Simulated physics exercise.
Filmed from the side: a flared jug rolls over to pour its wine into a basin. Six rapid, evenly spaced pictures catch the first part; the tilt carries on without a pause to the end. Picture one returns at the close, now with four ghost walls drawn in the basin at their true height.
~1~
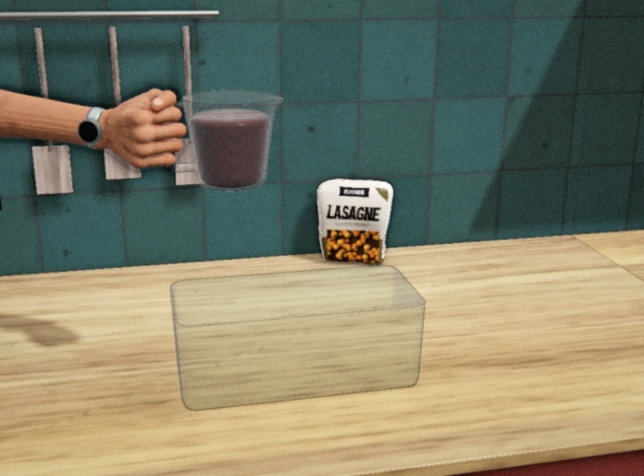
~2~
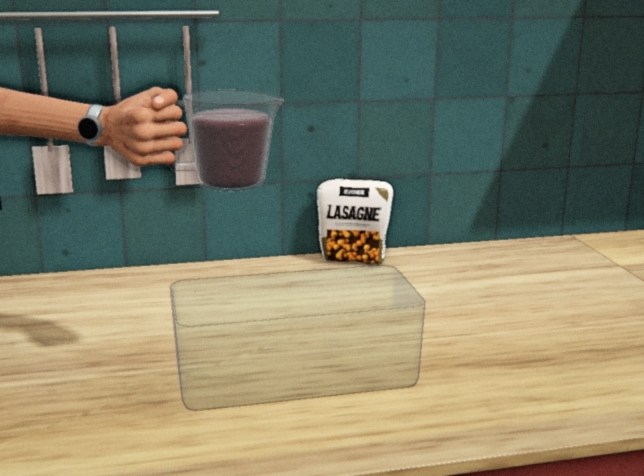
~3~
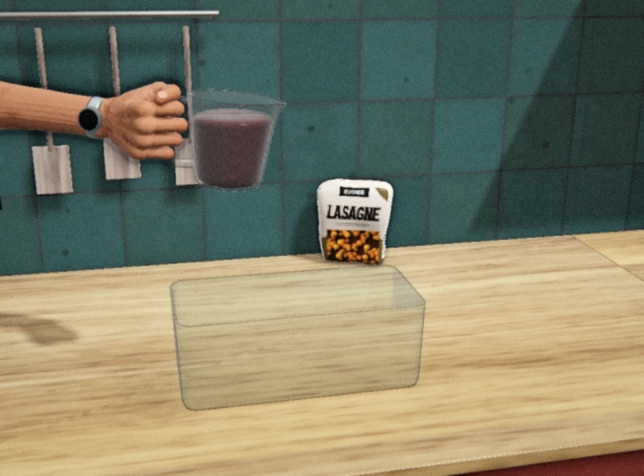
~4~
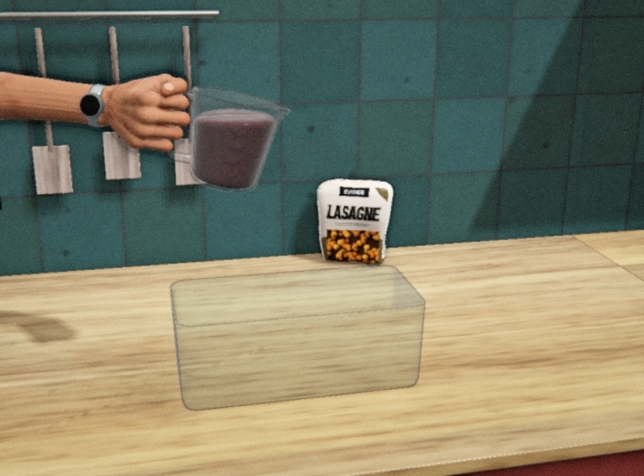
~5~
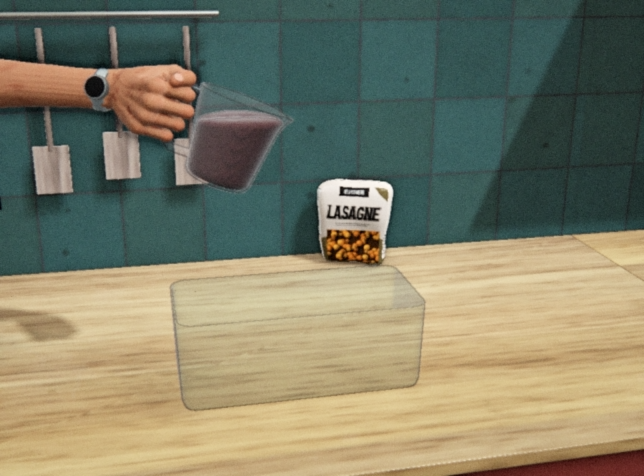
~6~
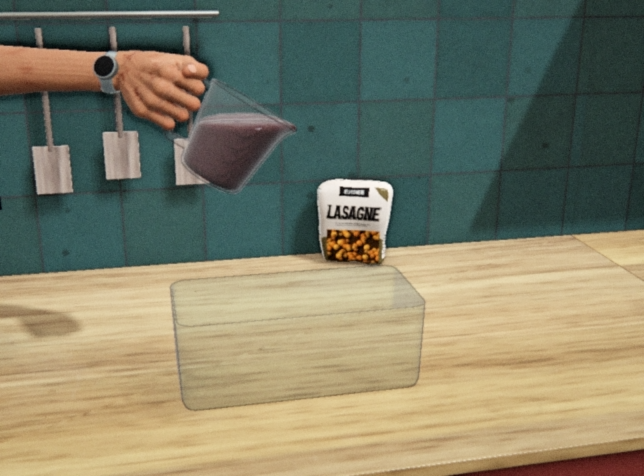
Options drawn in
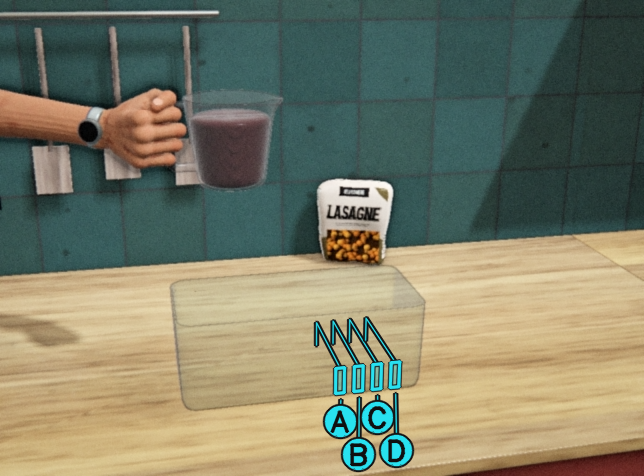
A flared, clear jug of dark purplish liquid, held by a hand wearing a watch, stays upright at first, then tilts steadily to the right above an empty transparent basin until the liquid reaches its lip.
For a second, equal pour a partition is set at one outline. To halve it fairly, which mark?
I would pick slot B.
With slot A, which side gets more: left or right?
The right one.
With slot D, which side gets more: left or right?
The left one.
On the marked copy, A at (340, 399); B at (359, 397); C at (377, 395); D at (395, 393).
With A, about 12 % ends left of the wall and 86 % right of it.
With B, about 46 % ends left of the wall and 52 % right of it.
With C, about 86 % ends left of the wall and 10 % right of it; 4 % is lost outside.
With D, about 85 % ends left of the wall and 9 % right of it; 5 % is lost outside.
